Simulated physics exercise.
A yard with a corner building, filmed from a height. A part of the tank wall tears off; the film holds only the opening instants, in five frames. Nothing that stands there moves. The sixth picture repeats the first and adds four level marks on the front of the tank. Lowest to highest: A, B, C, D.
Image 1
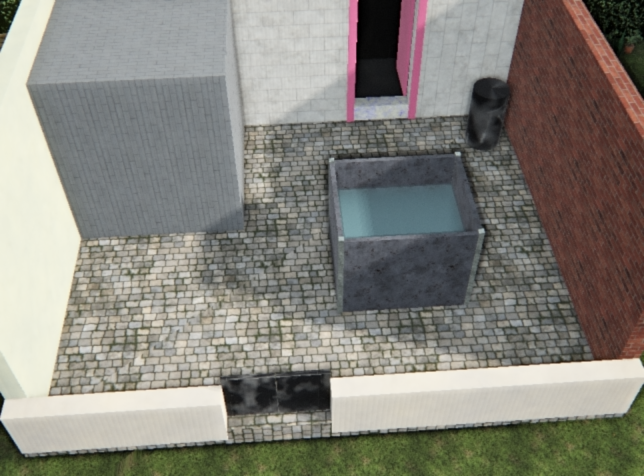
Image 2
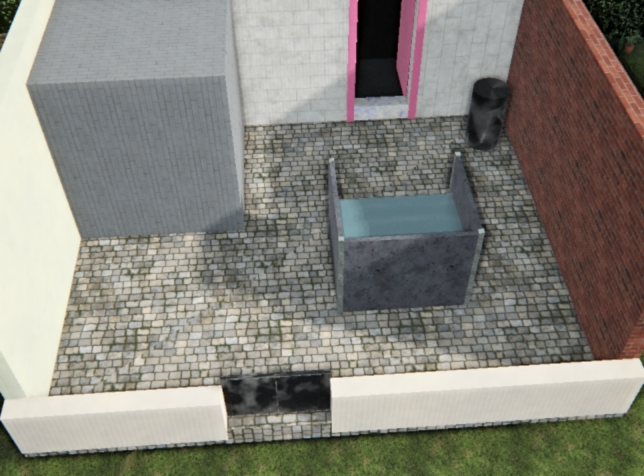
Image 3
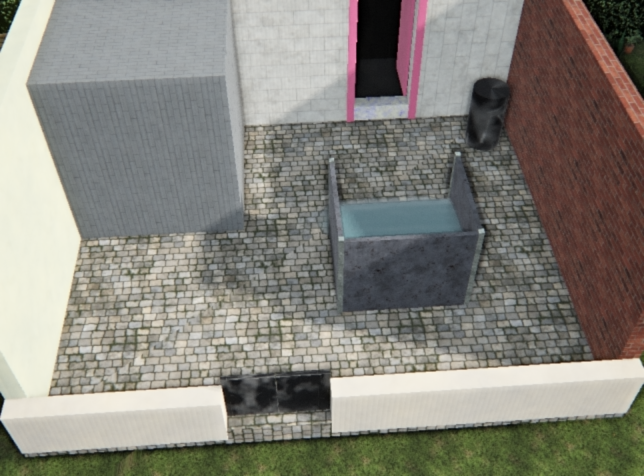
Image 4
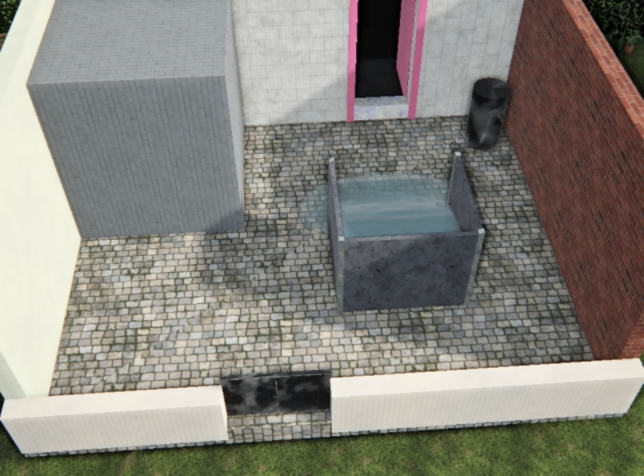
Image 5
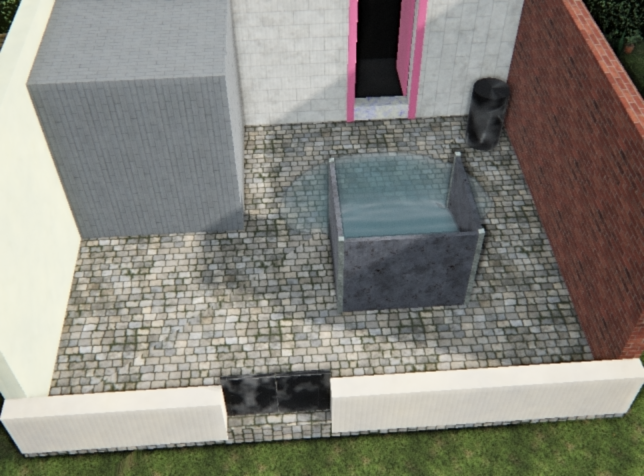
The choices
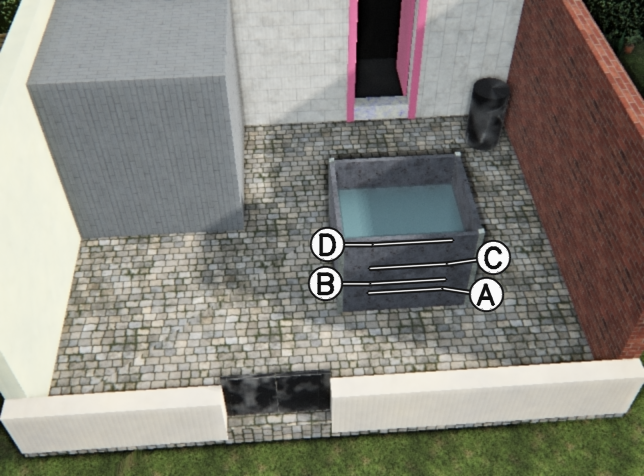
In the video, a dark square tank of water stands in a cobbled yard with a grey corner building and a pink doorway; its back wall disappears, and water spreads across the paving behind it and out to both sides.
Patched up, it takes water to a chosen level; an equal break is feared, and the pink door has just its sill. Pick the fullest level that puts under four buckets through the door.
Go for B.
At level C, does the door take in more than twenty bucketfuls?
No, less.
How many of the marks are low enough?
Two of the four.
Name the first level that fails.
Here it is level C.
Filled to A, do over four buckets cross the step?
No, not at all.
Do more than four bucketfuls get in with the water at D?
Yes, it does.
On the marked copy, A at (406, 290); B at (407, 281); C at (409, 266); D at (412, 242); from the bottom up A, B, C, D.
For level A, nothing gets over.
For level B, a splash gets over, under a bucket.
For level C, about 9 bucketfuls get in.
For level D, dozens of bucketfuls pour in.
